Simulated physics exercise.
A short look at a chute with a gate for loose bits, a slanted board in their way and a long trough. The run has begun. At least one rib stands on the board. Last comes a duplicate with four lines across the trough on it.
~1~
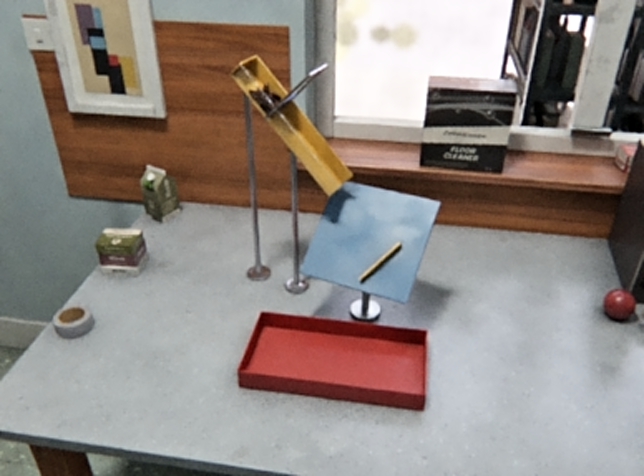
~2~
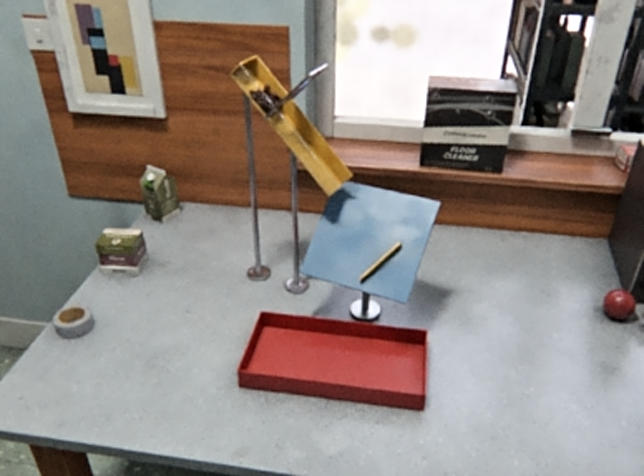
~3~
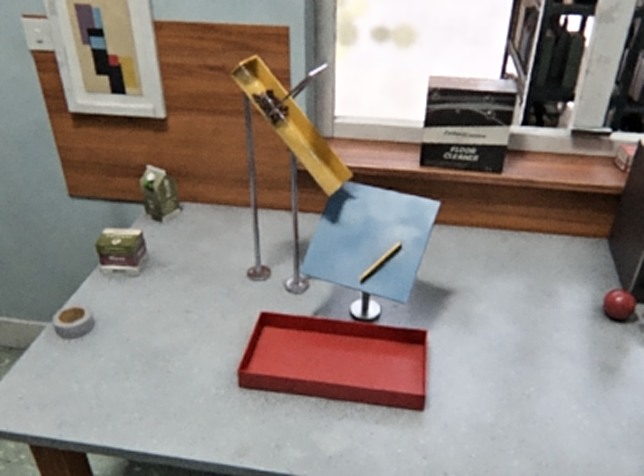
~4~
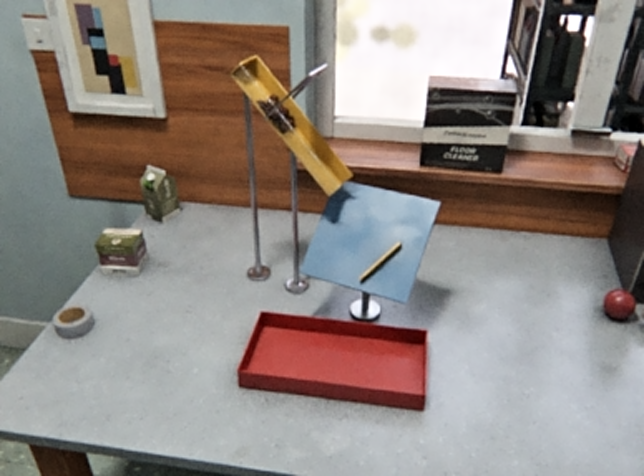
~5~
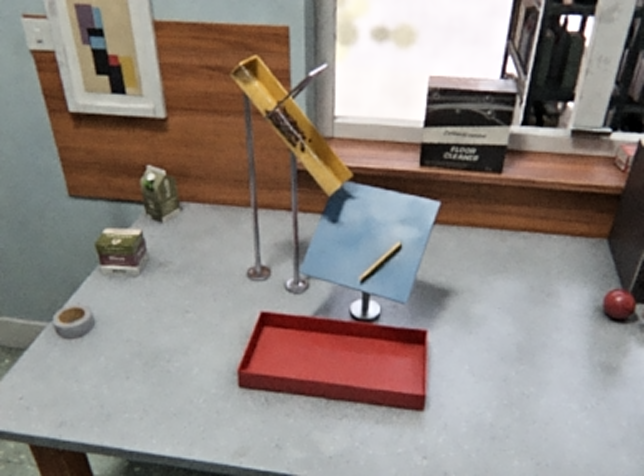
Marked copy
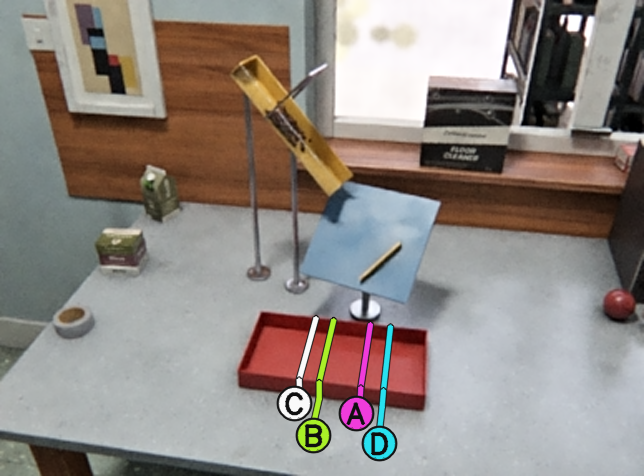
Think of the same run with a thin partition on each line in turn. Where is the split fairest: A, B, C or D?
The best line is B.
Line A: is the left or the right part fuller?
The left side.
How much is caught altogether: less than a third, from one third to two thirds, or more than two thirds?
About that: More than two thirds.
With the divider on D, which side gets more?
The left side.
On the marked copy, line A crosses the front rim at (360, 386); line B crosses the front rim at (319, 381); line C crosses the front rim at (299, 378); line D crosses the front rim at (383, 389).
With A, of what is caught, almost all on the left of the divider, about a tenth on the right.
With B, of what is caught, roughly a third on the left of the divider, roughly two thirds on the right.
With C, of what is caught, not one piece on the left of the divider, every piece on the right.
With D, of what is caught, almost all on the left of the divider, just a few on the right.
